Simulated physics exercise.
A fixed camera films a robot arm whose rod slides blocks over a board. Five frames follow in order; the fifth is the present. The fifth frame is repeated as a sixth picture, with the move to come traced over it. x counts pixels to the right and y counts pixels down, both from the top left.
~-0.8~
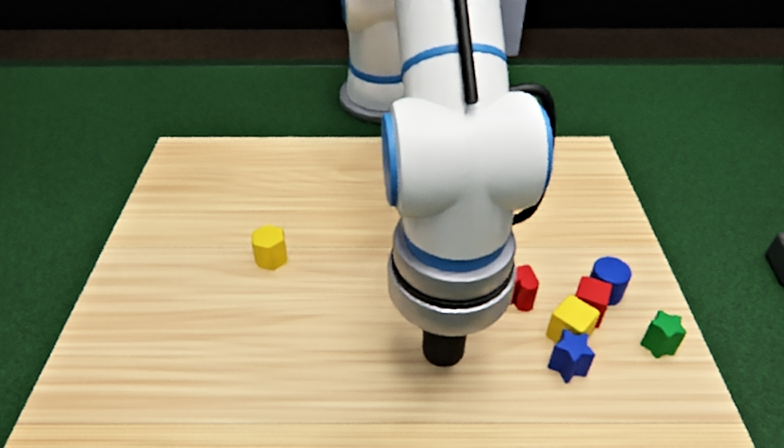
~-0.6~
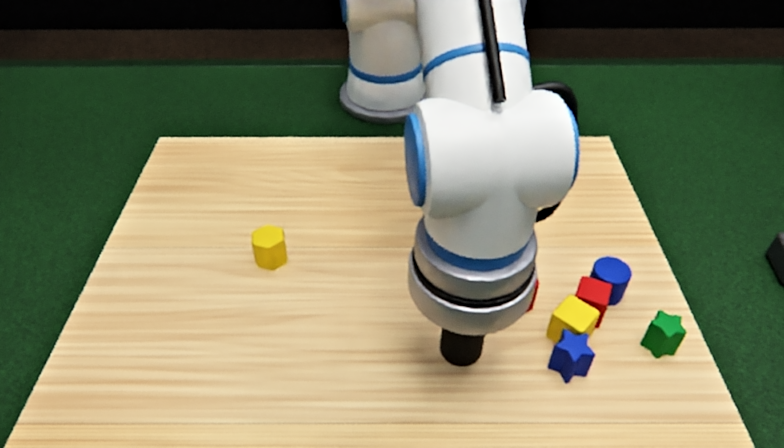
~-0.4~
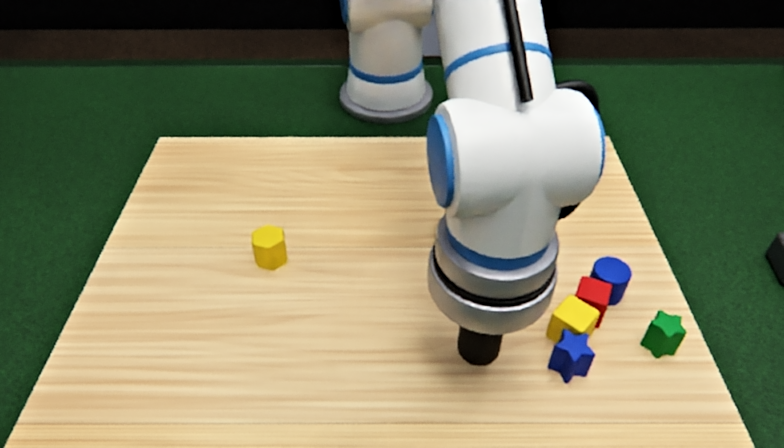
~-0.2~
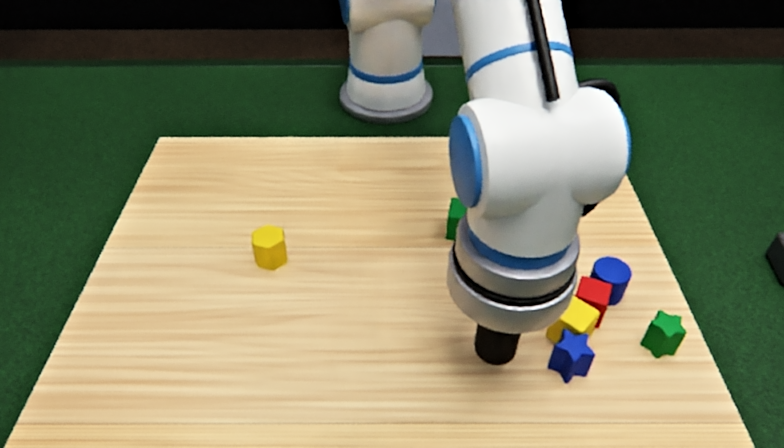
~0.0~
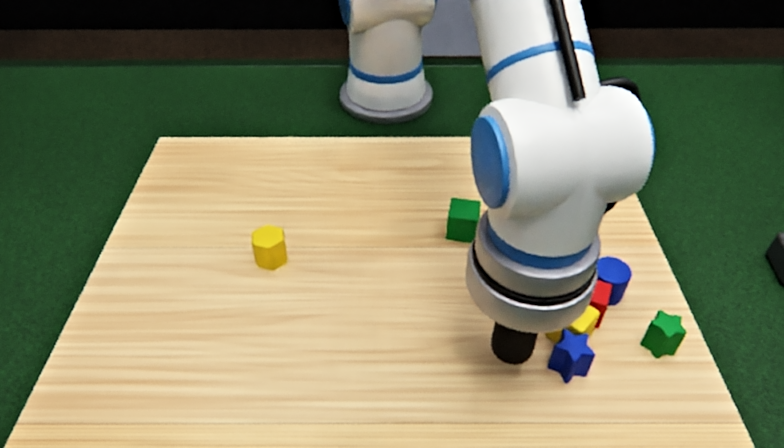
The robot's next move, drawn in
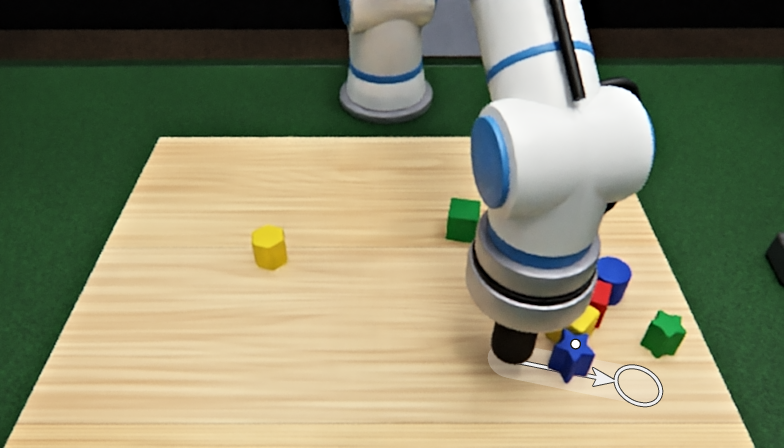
We see a white robot arm with blue bands slide its black rod steadily rightward over a wooden table, nearing a blue star and yellow block, while a green block comes into view behind it and the blocks stay still.
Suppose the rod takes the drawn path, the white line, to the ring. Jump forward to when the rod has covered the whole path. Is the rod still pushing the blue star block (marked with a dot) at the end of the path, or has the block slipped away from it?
I'd say the blue star block is still out in front of the rod at the end.
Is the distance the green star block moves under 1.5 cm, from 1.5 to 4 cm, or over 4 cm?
Net shift: Below 1.5 cm.
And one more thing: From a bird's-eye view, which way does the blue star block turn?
From above, the turn goes anticlockwise.
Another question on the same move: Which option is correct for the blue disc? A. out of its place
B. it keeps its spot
(B)
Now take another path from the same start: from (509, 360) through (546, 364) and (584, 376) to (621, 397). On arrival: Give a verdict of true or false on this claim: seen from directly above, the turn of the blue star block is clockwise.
False
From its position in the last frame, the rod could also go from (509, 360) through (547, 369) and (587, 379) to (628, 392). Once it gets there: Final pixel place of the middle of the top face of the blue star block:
(665, 354)
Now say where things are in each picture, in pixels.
In the first frame, rod's lower end (443, 351); blue star block (576, 344); yellow square block (576, 312); blue disc (613, 269); green star block (670, 323).
In the second frame, rod (461, 350); blocks still.
In the third frame, rod (478, 350); blocks still.
In the fourth frame, rod (495, 349); blocks still.
In the fifth frame, rod (511, 348); blue star block (576, 344); yellow square block partly hidden; blue disc (613, 269); green star block (670, 323).
Drawn move, from (509, 360) directly to (638, 385); the dot is on the blue star block.
What follows on the original path. One third of the way, rod (556, 357); blue star block (598, 345), turned 30° anticlockwise.
Two thirds of the way, rod (600, 366); blue star block (640, 352), turned 40° anticlockwise.
At the end, rod (644, 374); blue star block (684, 357), turned 45° anticlockwise; yellow square block still; blue disc still; green star block still.
